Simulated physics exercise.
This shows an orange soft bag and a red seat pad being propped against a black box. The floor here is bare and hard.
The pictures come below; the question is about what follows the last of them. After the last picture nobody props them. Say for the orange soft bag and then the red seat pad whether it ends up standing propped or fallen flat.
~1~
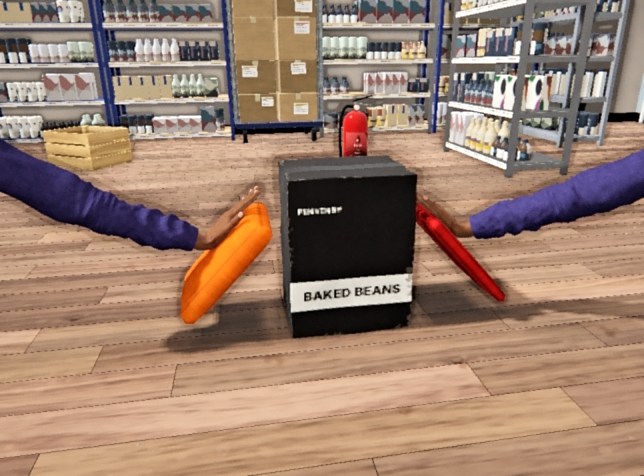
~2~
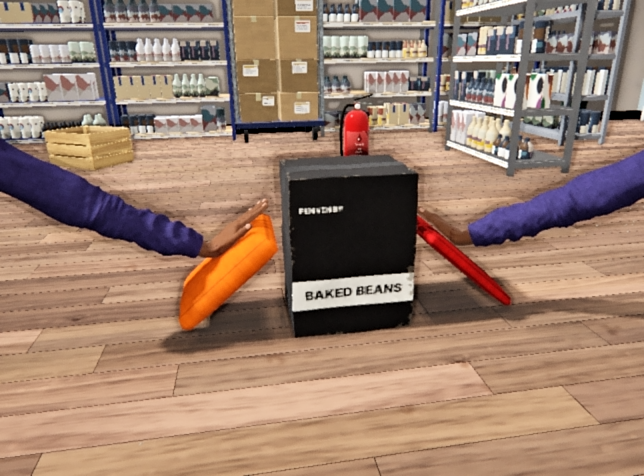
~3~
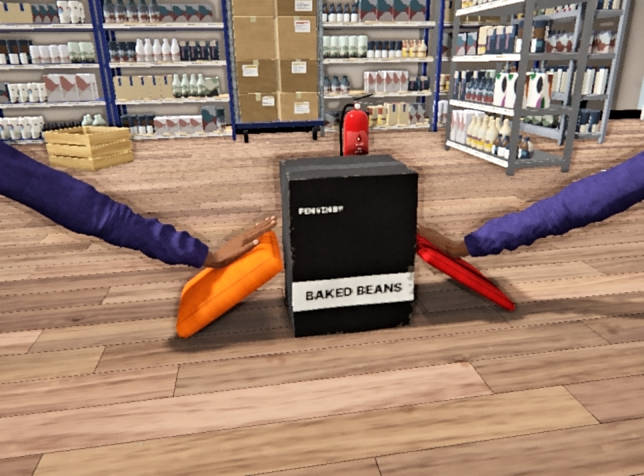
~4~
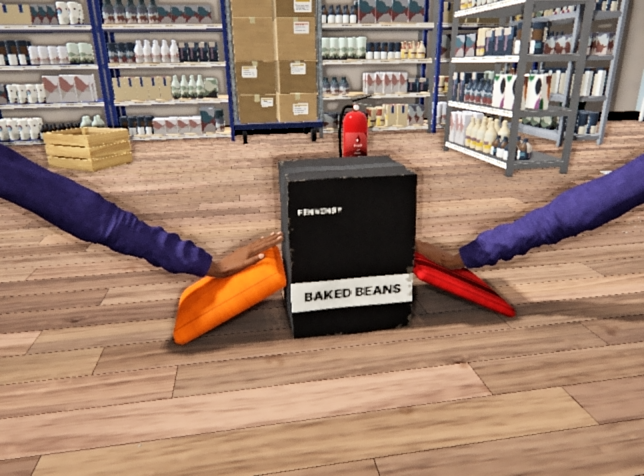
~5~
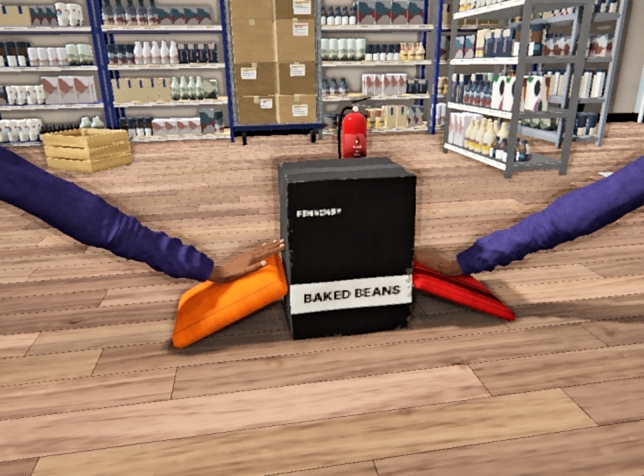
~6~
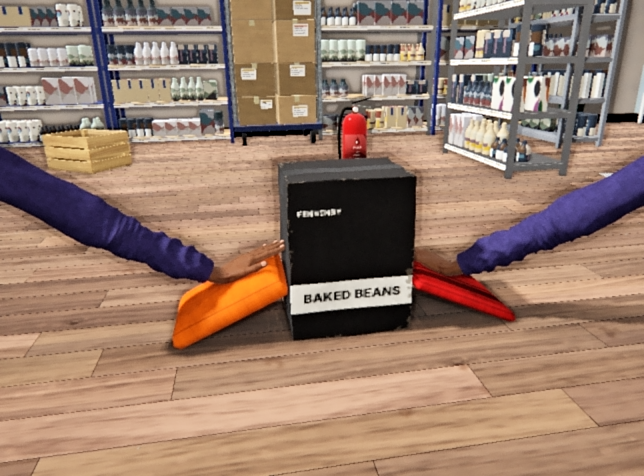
Outcome: My guess is the orange soft bag will come down, my guess is the red seat pad will come down.
Then, 0.18 s on from there, soft bag flat on the floor near (228, 305); seat pad slipping down near (448, 289).
Then, 0.30 s on from there, soft bag flat on the floor near (228, 310); seat pad flat on the floor near (448, 295).
Then, 0.76 s on from there, soft bag flat on the floor near (227, 312); seat pad flat on the floor near (448, 297).
In the end, soft bag flat on the floor near (227, 312); seat pad flat on the floor near (448, 297). The orange soft bag slips and lies down and the red seat pad slumps to the floor.
